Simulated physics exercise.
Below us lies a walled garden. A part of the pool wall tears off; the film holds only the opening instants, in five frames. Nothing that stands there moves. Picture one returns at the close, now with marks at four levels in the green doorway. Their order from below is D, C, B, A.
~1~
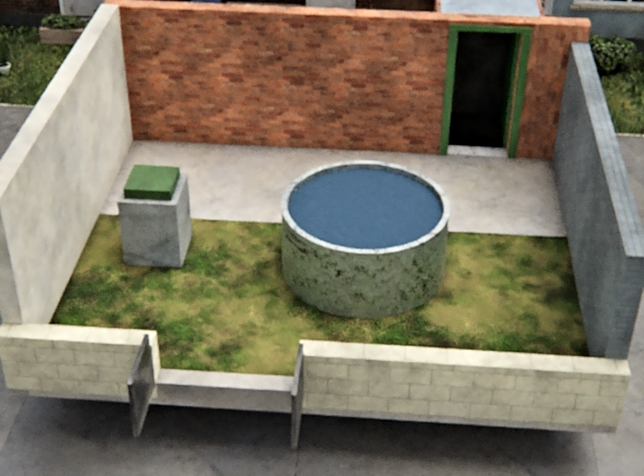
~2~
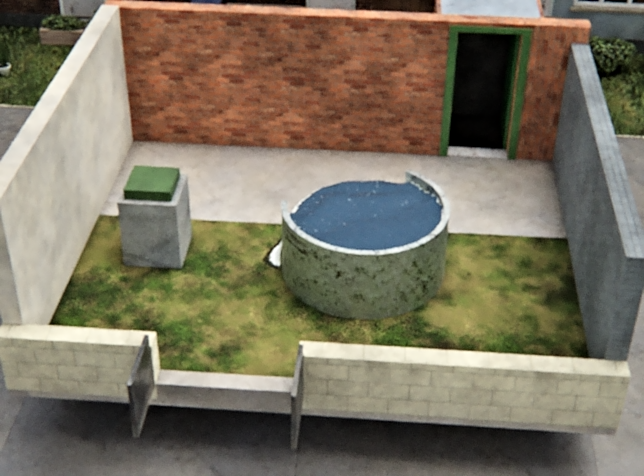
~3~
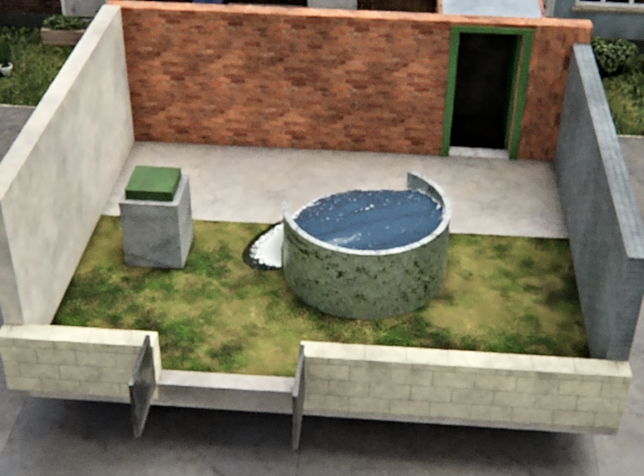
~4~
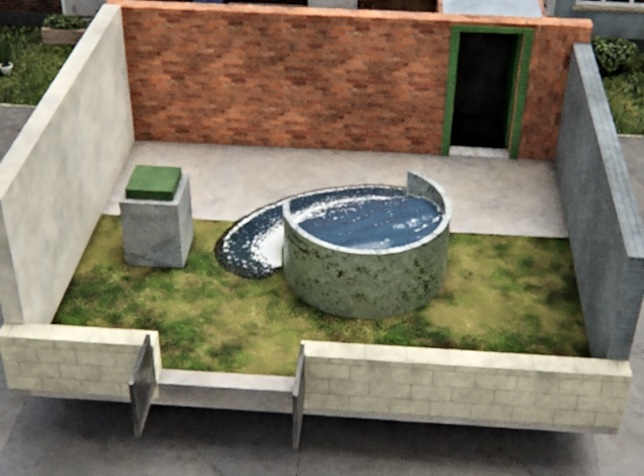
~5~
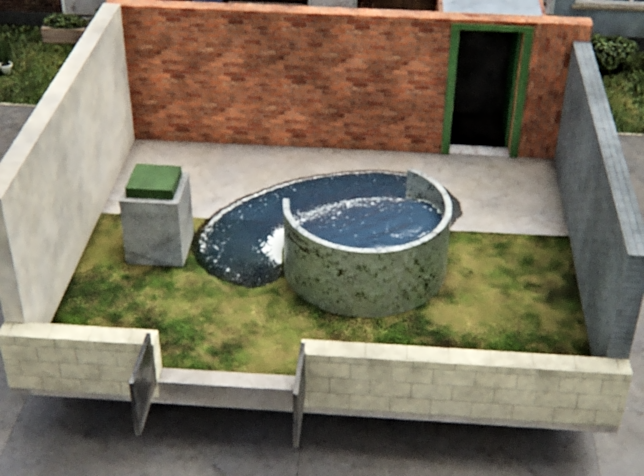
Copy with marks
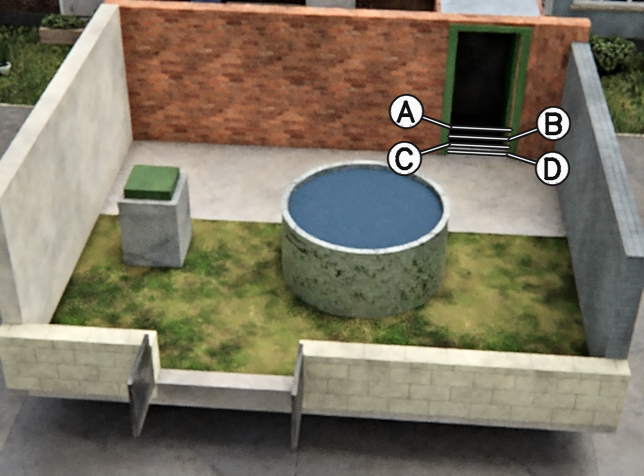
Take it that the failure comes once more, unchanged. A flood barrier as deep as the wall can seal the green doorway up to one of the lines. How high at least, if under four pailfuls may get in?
C is the one.
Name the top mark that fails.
The answer is D.
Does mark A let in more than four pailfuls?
No, that is safe.
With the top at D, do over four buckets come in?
Yes.
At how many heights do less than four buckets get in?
Three of them.
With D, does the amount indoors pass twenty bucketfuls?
No, less.
On the marked copy, A at (480, 128); B at (479, 137); C at (478, 145); D at (477, 152); from the bottom up D, C, B, A.
With A, nothing gets over.
With B, nothing gets over.
With C, a splash gets over, under a bucket.
With D, about 8 bucketfuls get in.
